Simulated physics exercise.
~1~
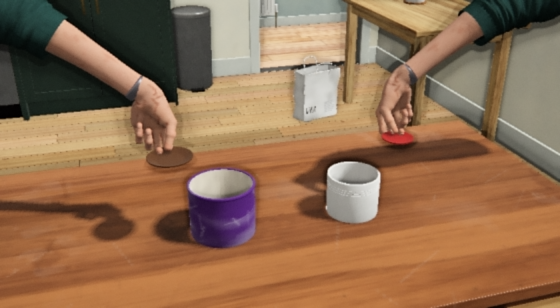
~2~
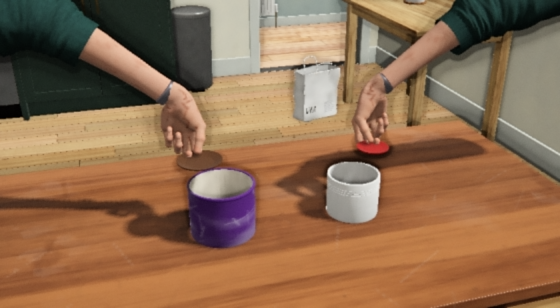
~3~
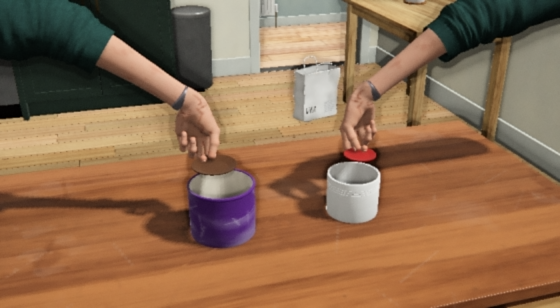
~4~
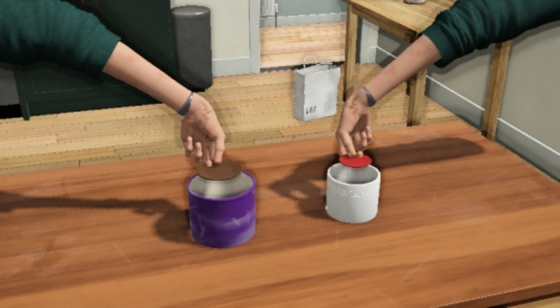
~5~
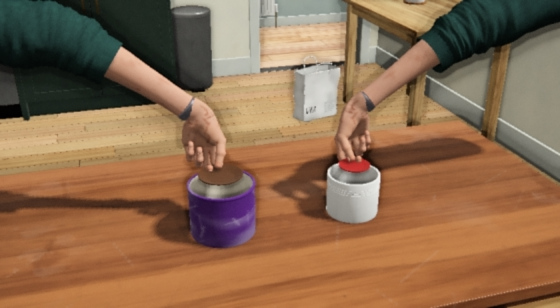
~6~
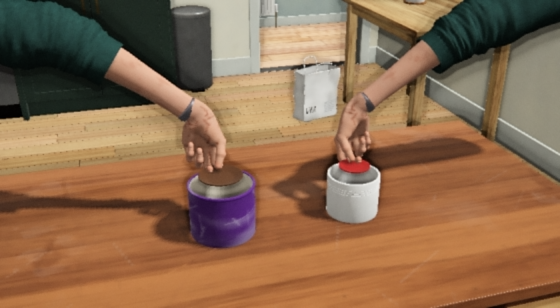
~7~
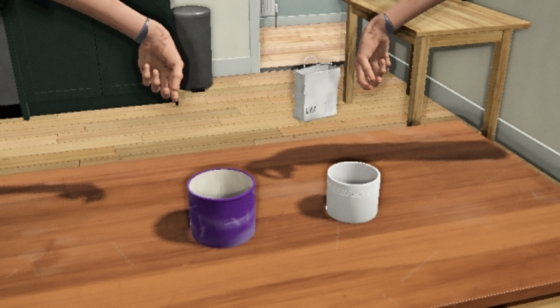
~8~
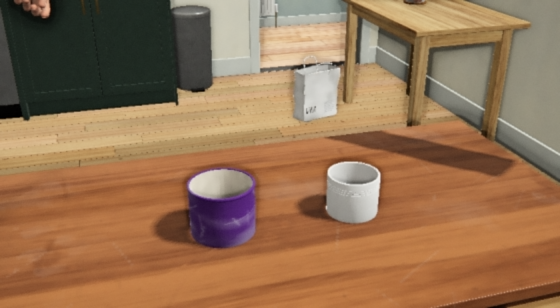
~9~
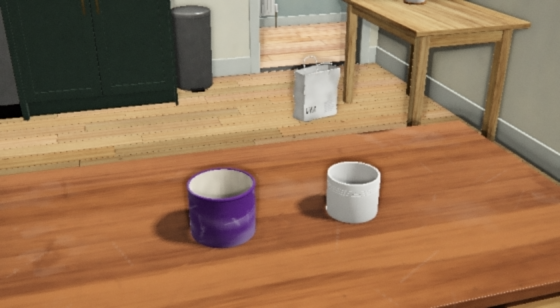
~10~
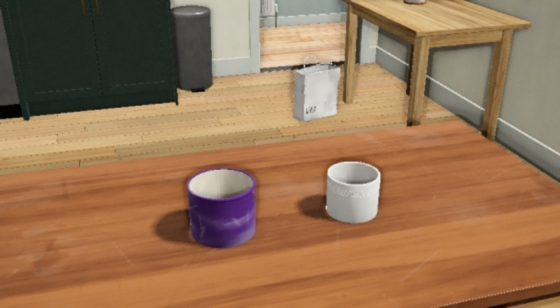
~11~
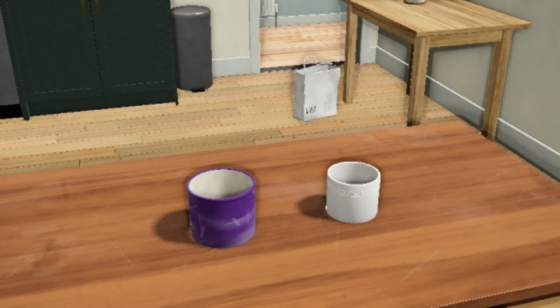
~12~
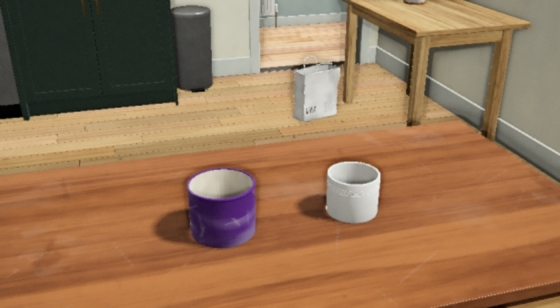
On a wooden table in a room, two hands moved a brown disc over a purple pot and a red disc over a white cup, then let go and withdrew, leaving both discs out of sight inside the still, open containers.
